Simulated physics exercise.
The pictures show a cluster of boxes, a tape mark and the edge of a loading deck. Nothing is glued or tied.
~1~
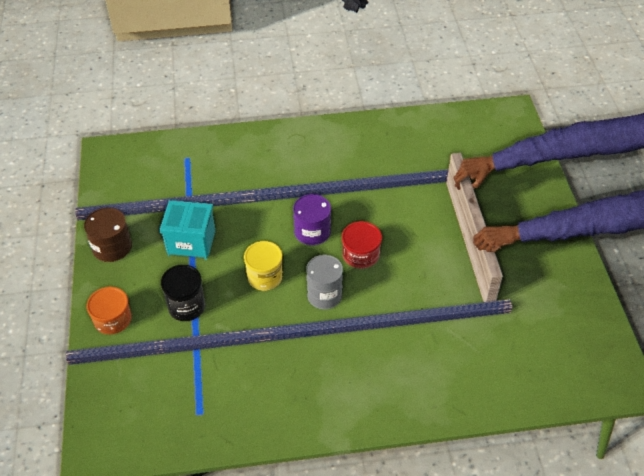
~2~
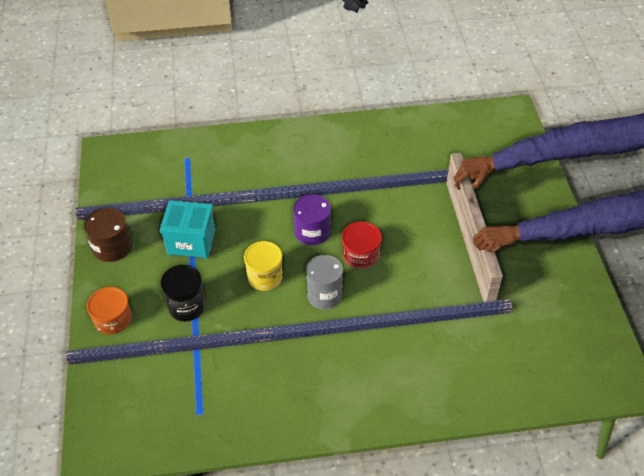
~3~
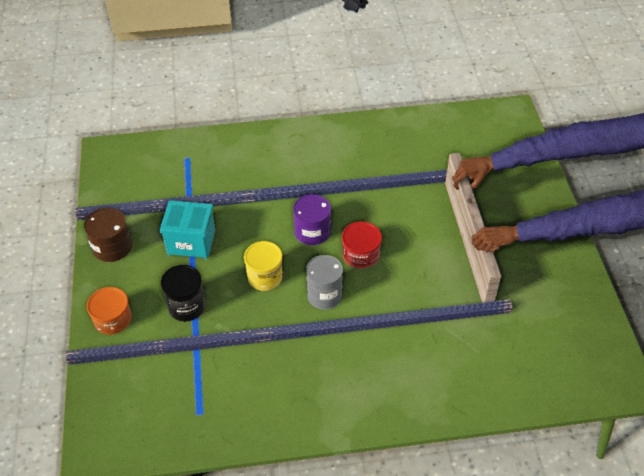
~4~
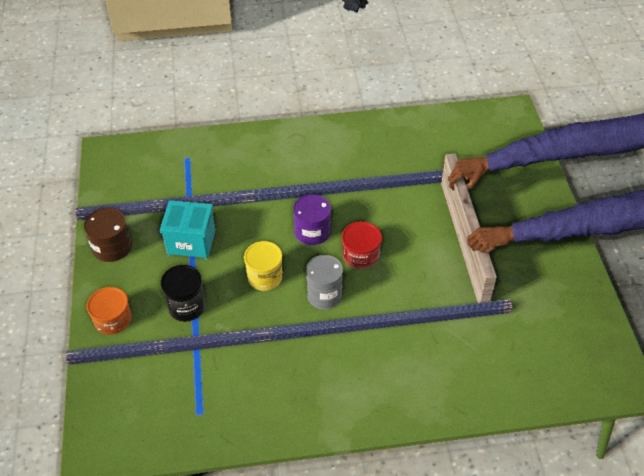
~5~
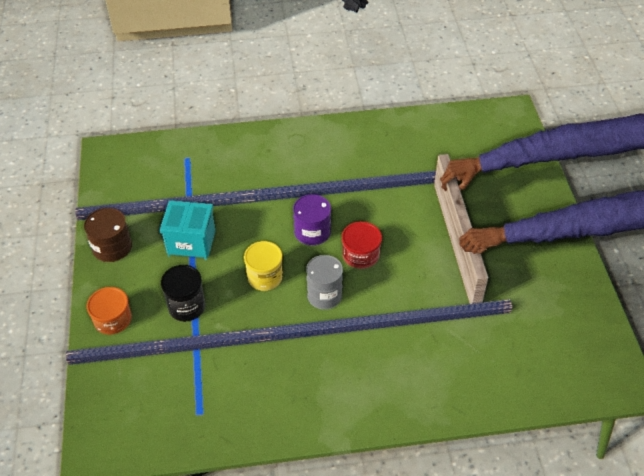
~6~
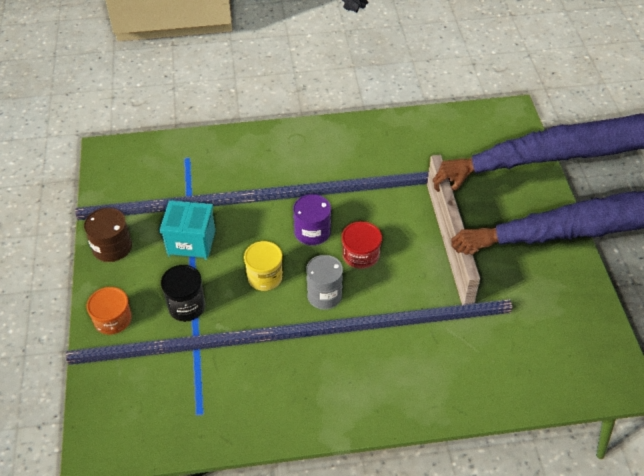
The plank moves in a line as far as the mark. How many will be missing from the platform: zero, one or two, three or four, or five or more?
The number that fall off is zero.
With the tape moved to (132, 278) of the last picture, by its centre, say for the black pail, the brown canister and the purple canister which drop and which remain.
The black pail holds on, the brown canister drops off, the purple canister is kept.
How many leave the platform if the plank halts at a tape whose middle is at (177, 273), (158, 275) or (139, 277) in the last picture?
Try by try, 1, 2 and 2.
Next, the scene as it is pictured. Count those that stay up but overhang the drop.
1 of them.
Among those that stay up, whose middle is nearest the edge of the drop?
That is the brown canister.
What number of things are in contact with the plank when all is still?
In contact: 4.
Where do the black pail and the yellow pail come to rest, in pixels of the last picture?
Near (139, 305) and (174, 287).
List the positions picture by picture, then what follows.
Brown canister (108, 235); orange pail (110, 311); black pail (184, 294); plank (472, 226); tape (193, 271), in the first picture.
Orange pail (110, 311); red pail (361, 245), in the second picture.
Black pail (184, 294); plank (471, 226), in the third picture.
Brown canister (109, 235); grey canister (325, 282), in the fourth picture.
Orange pail (110, 311); turquoise tote (189, 230), in the fifth picture.
Brown canister (109, 235); orange pail (110, 311); black pail (184, 294); plank (452, 228); tape (193, 271), in the sixth picture.
Soon after, none off yet; brown canister at rest near (109, 235); orange pail at rest near (110, 311); black pail at rest near (184, 294).
In the end, the number that fall off is zero.
